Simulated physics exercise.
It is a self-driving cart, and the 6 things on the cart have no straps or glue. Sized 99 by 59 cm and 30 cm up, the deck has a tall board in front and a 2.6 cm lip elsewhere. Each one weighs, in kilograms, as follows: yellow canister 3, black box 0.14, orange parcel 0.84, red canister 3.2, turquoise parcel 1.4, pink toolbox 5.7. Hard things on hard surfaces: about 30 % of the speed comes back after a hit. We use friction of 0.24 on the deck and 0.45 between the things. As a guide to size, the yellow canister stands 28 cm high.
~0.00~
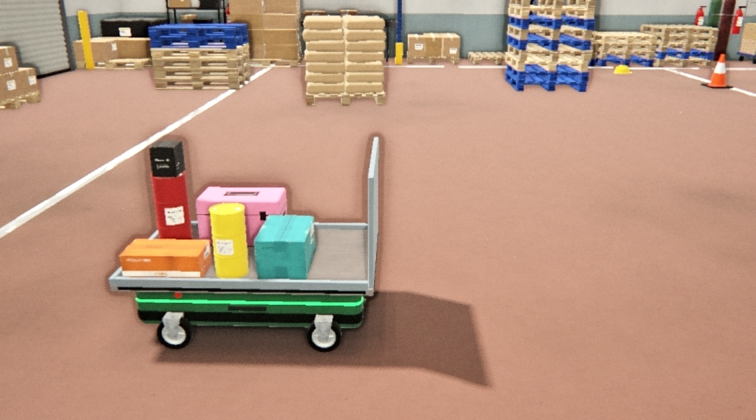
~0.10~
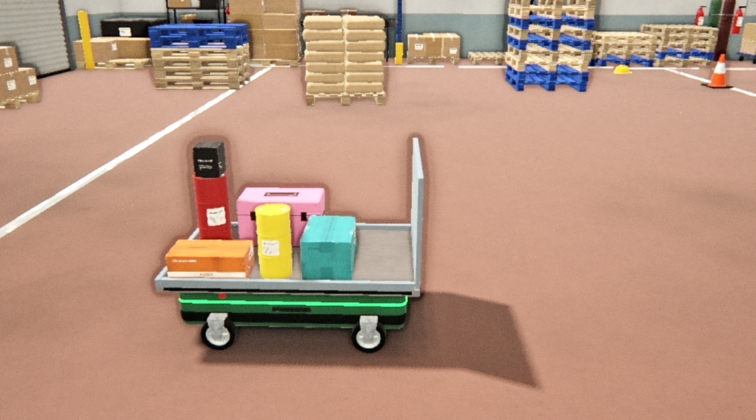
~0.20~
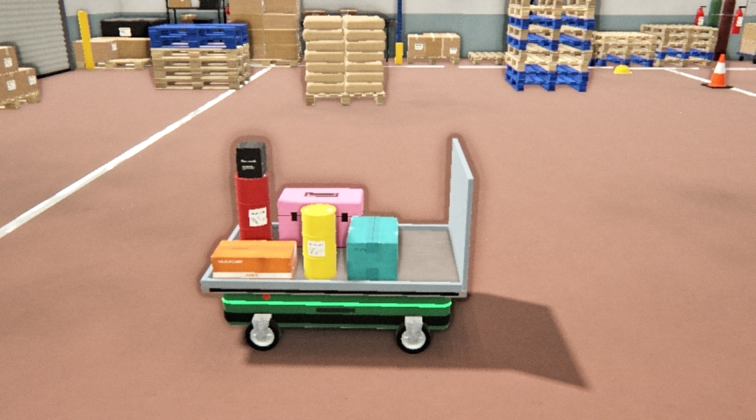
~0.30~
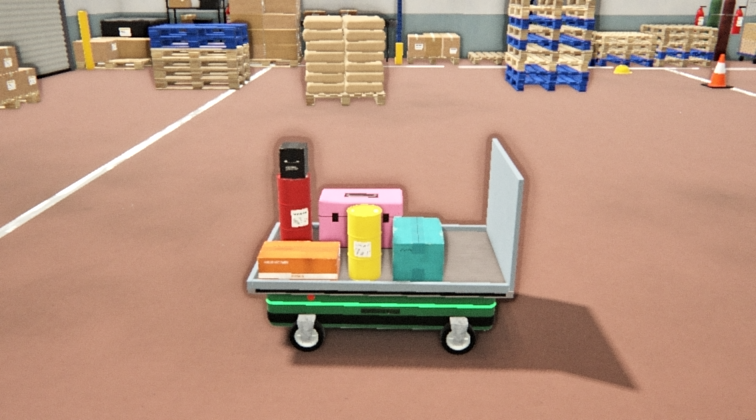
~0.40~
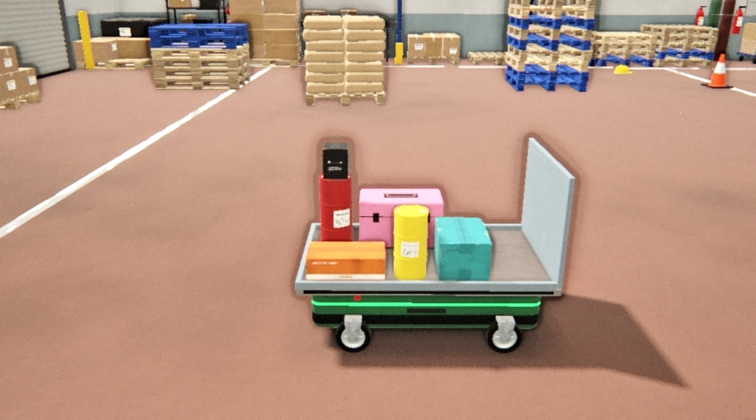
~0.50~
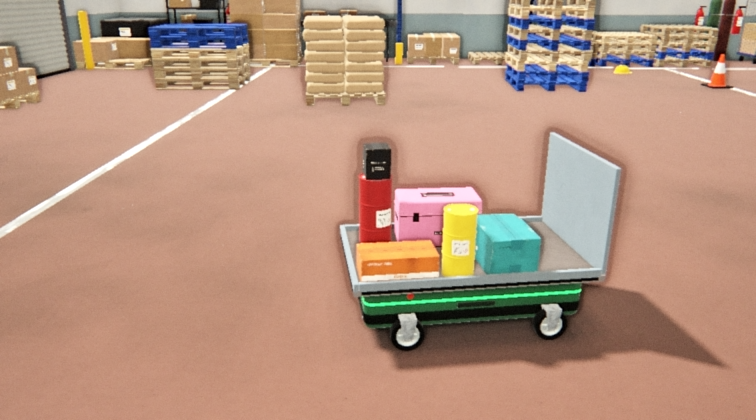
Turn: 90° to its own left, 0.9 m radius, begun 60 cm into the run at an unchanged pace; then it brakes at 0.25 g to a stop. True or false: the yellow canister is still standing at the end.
False.
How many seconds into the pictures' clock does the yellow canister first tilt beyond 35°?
I'd say around the 0.8 s mark.
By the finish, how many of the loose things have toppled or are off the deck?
2.
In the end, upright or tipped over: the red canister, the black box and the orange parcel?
Well, the red canister holds steady, the black box tumbles down, and the orange parcel holds steady.
After 0.80 s, cart has run 144 cm, turned 44°; yellow canister leaning 40° near (579, 214); pink toolbox slid 10 cm; black box slid 5 cm.
After 1.10 s, cart has run 198 cm, turned 78°; yellow canister now off the deck; black box leaning 8°; red canister leaning 7°.
After 1.40 s, cart has run 250 cm, turned 90°; black box now off the deck; red canister leaning 4°; pink toolbox slid 12 cm.
After 1.70 s, cart has run 285 cm, turned 90°; pink toolbox slid 12 cm; turquoise parcel slid 12 cm; red canister slid 10 cm.
At rest (2.5 s), off the deck and tipped over, yellow canister and black box; not toppled but over 10 cm from the start, red canister, turquoise parcel and pink toolbox; the last one in place, give or take 10 cm. In the last view, yellow canister near (628, 219).
